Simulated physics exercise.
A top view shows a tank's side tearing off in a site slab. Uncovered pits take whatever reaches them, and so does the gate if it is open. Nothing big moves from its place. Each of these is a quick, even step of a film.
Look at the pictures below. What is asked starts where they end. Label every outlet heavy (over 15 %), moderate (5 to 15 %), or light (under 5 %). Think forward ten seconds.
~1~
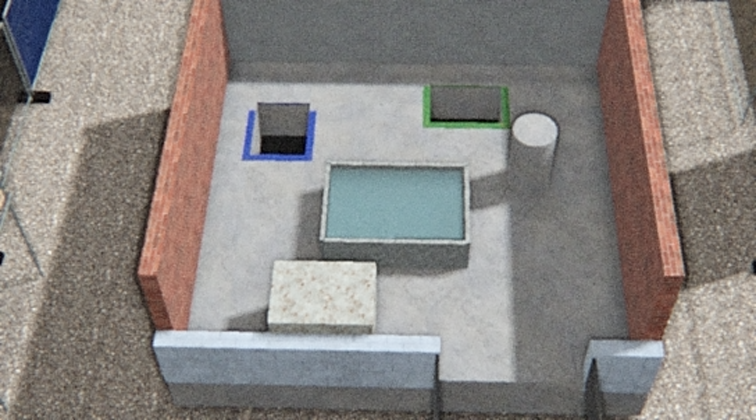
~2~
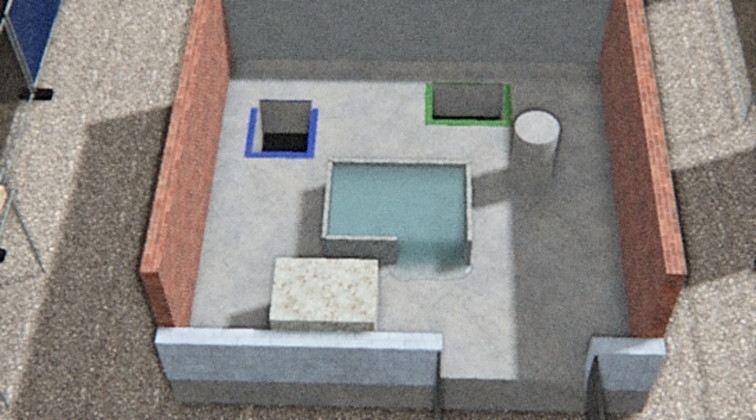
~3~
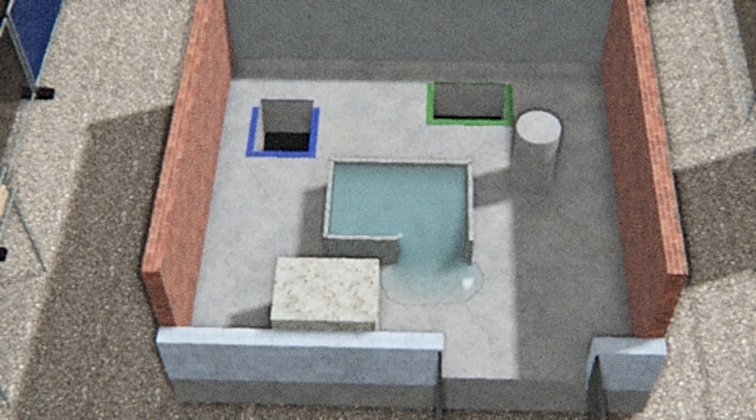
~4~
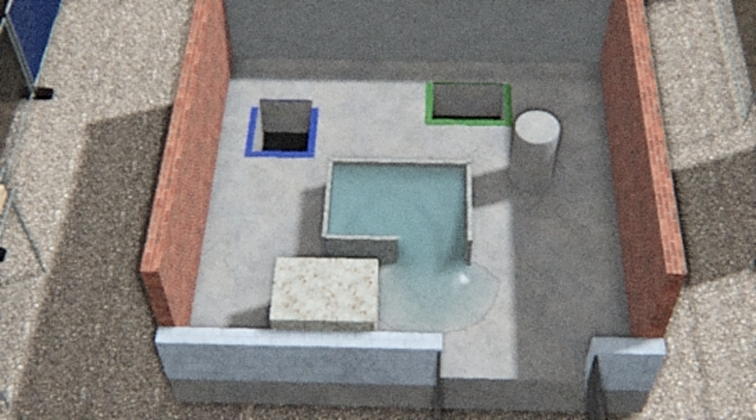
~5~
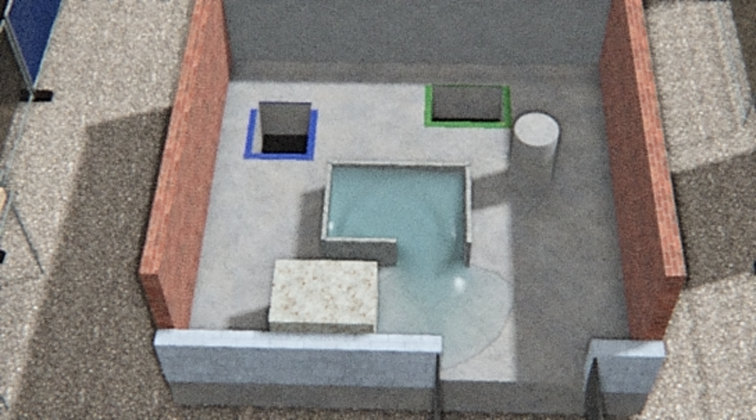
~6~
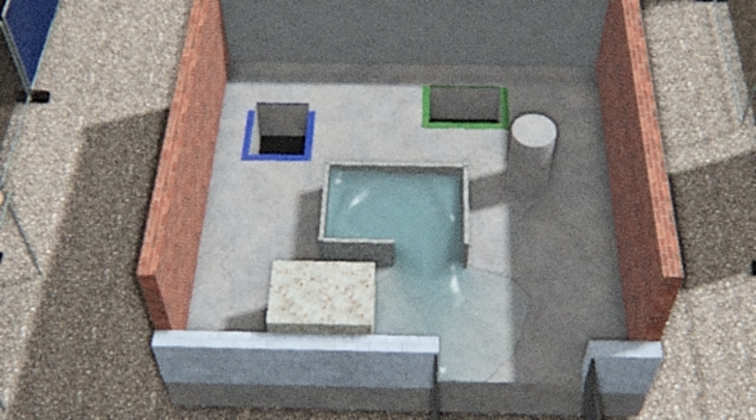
Labels: Gate - heavy, blue pit - light, green pit - light.
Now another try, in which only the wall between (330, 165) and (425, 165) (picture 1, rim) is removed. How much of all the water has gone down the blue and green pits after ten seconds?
In percent: Blue 35, green 30.
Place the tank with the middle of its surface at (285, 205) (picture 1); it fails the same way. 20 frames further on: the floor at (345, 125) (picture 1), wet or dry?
Untouched.
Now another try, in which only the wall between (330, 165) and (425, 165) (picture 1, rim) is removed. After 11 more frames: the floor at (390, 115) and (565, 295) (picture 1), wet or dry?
Point one waterlogged, point two not reached.
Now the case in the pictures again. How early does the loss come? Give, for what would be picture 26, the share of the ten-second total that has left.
I make it 55 per cent.
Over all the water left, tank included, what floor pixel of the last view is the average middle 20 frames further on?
Estimate: (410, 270).
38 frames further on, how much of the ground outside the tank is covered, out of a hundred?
My guess is around 35 in a hundred.
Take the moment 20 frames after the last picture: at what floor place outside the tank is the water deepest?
I'd point to about (426, 364).
A moment on, water covers 15 % of the floor; the gate 6 %, the blue pit 0 %, the green pit 0 %.
Next, water covers 15 % of the floor; the gate 18 %, the blue pit 0 %, the green pit 0 %.
Then, water covers 20 % of the floor; the gate 33 %, the blue pit 0 %, the green pit 0 %.
Later, water covers 35 % of the floor; the gate 51 %, the blue pit 0 %, the green pit 0 %.
In the end, water covers 40 % of the floor; the gate 63 %, the blue pit 0 %, the green pit 0 %.
